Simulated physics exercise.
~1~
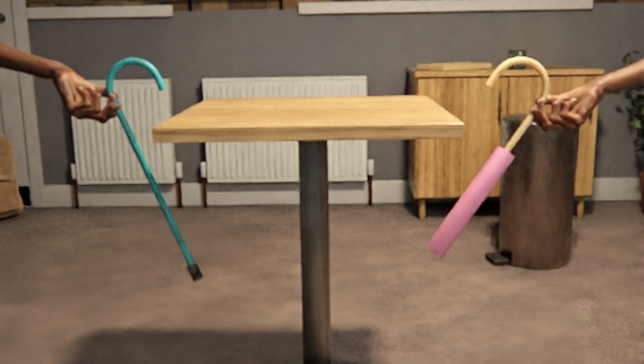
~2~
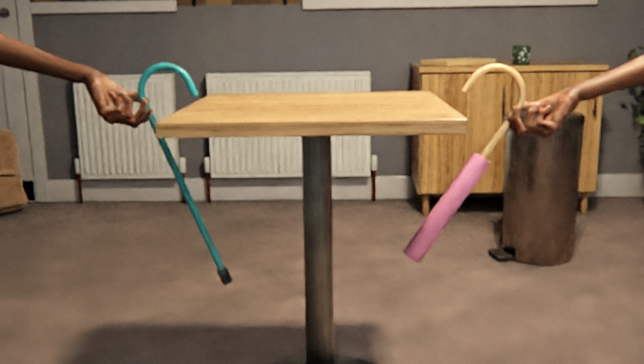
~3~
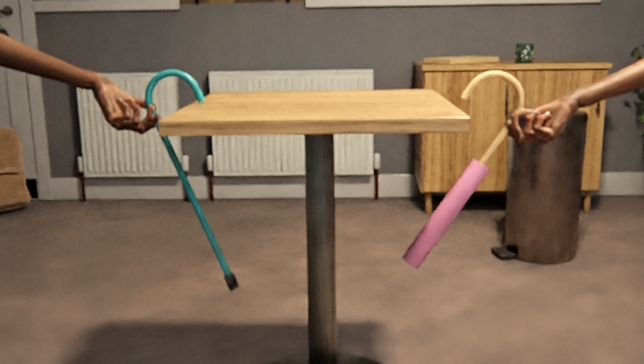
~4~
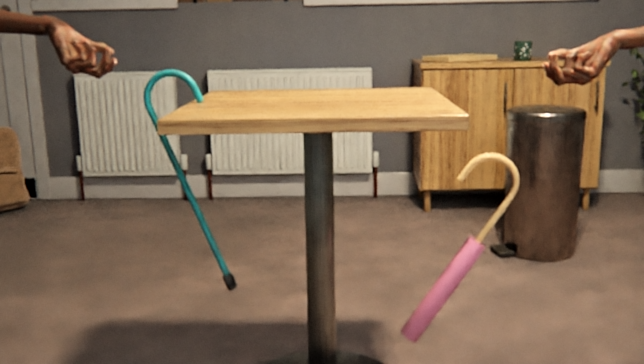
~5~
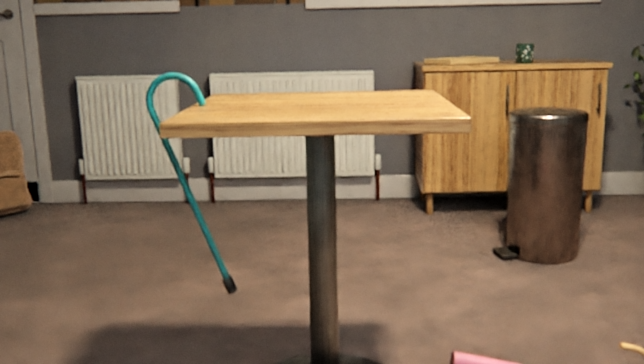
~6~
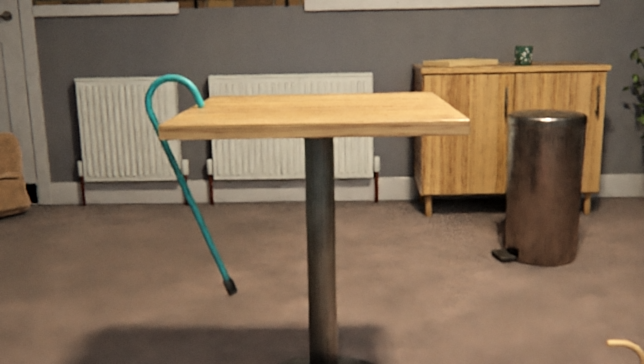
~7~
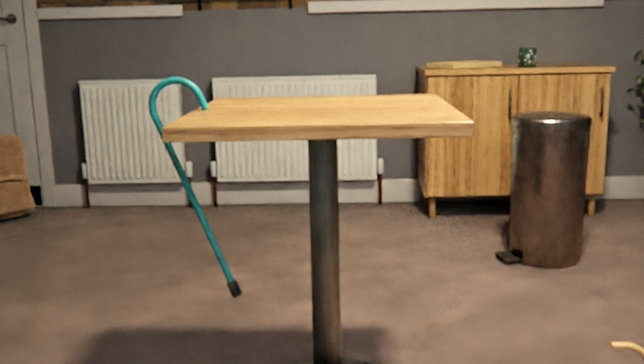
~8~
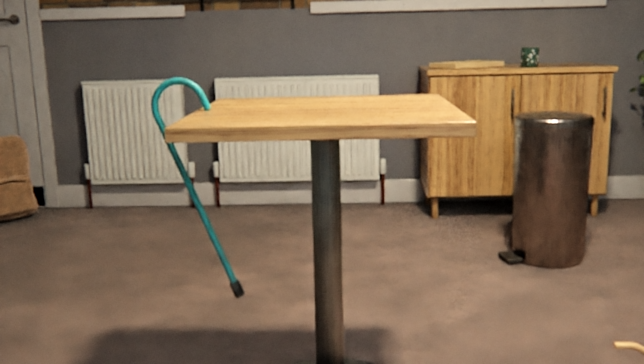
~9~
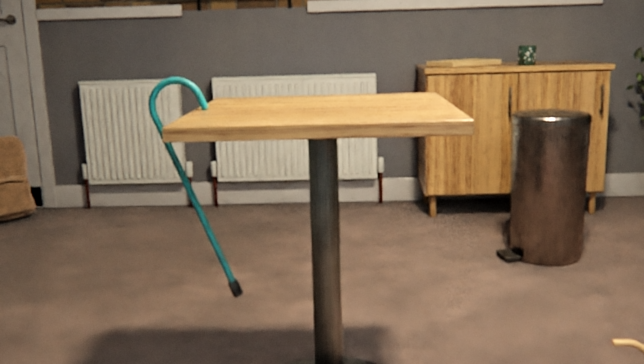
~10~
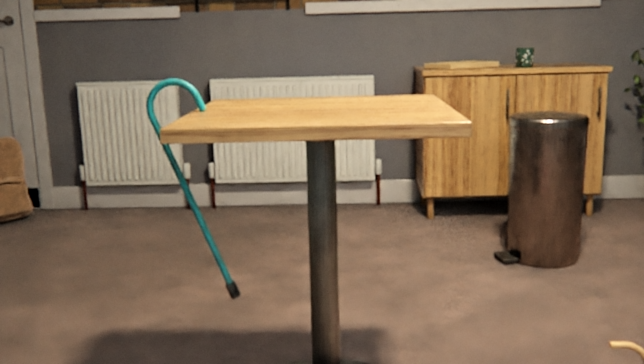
In a grey-walled room with two white radiators, a wooden cabinet and a metal bin, a slightly swaying camera faces a small wooden table on a single post. A hand at the left holds a turquoise cane, while a hand at the right holds a pink umbrella with a pale curved handle. Both hands move their hooks in toward the table's opposite ends, then let go and draw back out of view. The umbrella drops at once to the floor and ends with only its handle showing at the lower right. The cane stays hooked over the left edge, hanging at a slant.
